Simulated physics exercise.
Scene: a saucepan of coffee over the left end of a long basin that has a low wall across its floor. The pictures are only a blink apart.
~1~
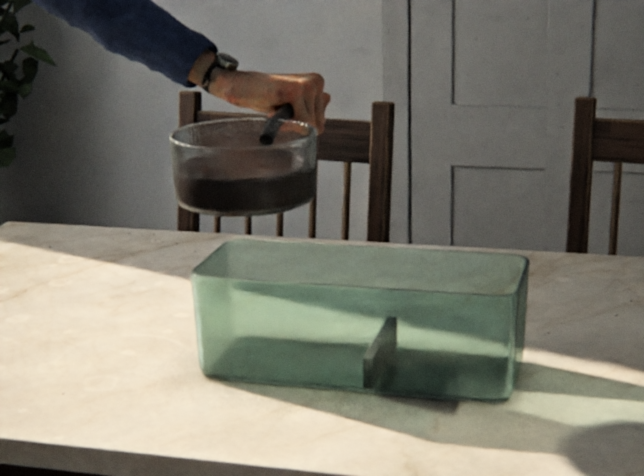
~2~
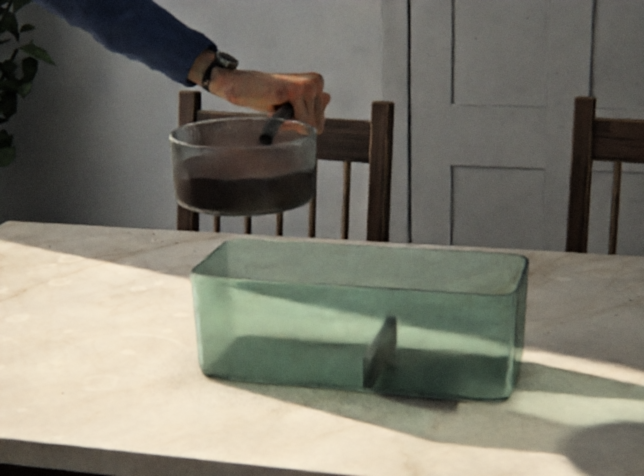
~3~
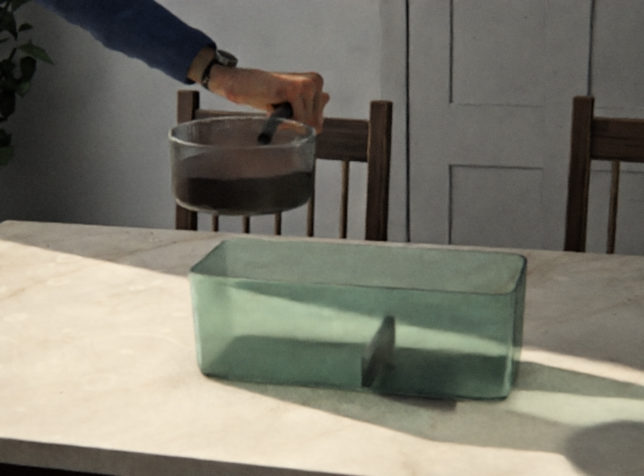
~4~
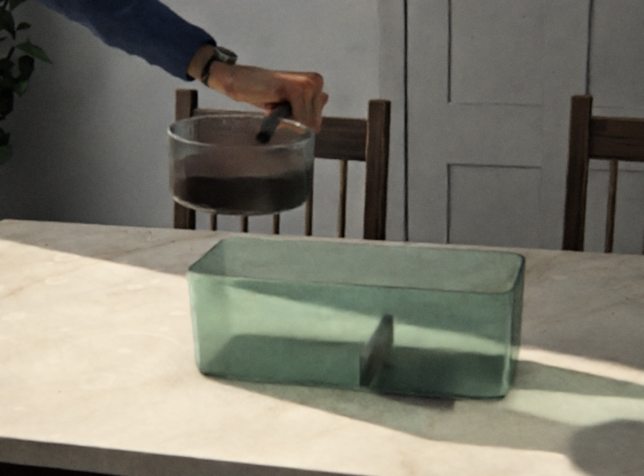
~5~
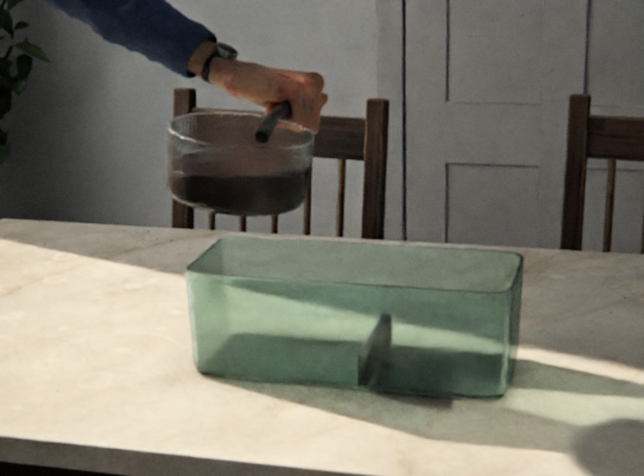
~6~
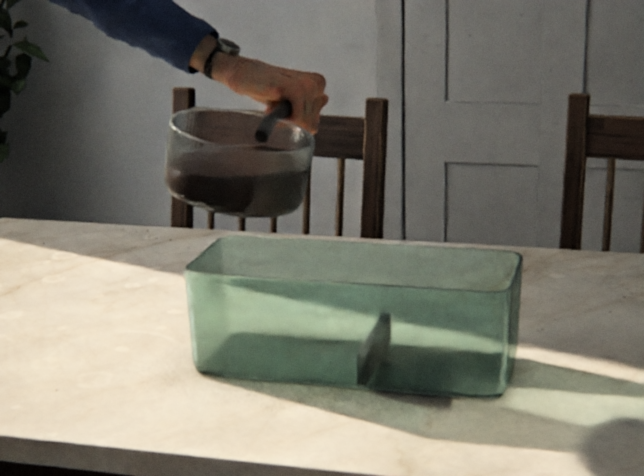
In this clip, a hand holds a clear saucepan of dark liquid above the left end of a long green basin with a low inner wall, keeping it nearly level before tilting it slightly to the right.
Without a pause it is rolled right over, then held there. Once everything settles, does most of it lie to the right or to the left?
It is the part on the left.
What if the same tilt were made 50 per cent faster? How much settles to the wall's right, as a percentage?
Result: Roughly 15 %.
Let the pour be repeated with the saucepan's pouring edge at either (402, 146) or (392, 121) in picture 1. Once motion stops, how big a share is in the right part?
95 and 95 per cent.
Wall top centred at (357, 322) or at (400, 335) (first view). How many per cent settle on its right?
45 per cent first, then 0 per cent.
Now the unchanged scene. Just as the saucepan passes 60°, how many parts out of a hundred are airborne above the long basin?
I'd say some 20 per cent of it.
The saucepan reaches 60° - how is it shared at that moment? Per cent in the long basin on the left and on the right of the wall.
About 10 per cent on the left and 0 on the right.
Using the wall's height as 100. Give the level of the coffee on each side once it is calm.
About 60 per cent on the left and 20 per cent on the right.
A moment on, the tilt is 60° and 70 per cent is still to pour, 9 is left of the wall and 0 right of it.
Next, the tilt is 94° and 15 per cent is still to pour, 61 is left of the wall and 17 right of it.
Then the tilt is 105° and 0 per cent is still to pour, 81 is left of the wall and 18 right of it.
Later the tilt is 105° and 0 per cent is still to pour, 82 is left of the wall and 18 right of it.
In the end 82 per cent lies left of the wall, 18 right of it and 0 outside.
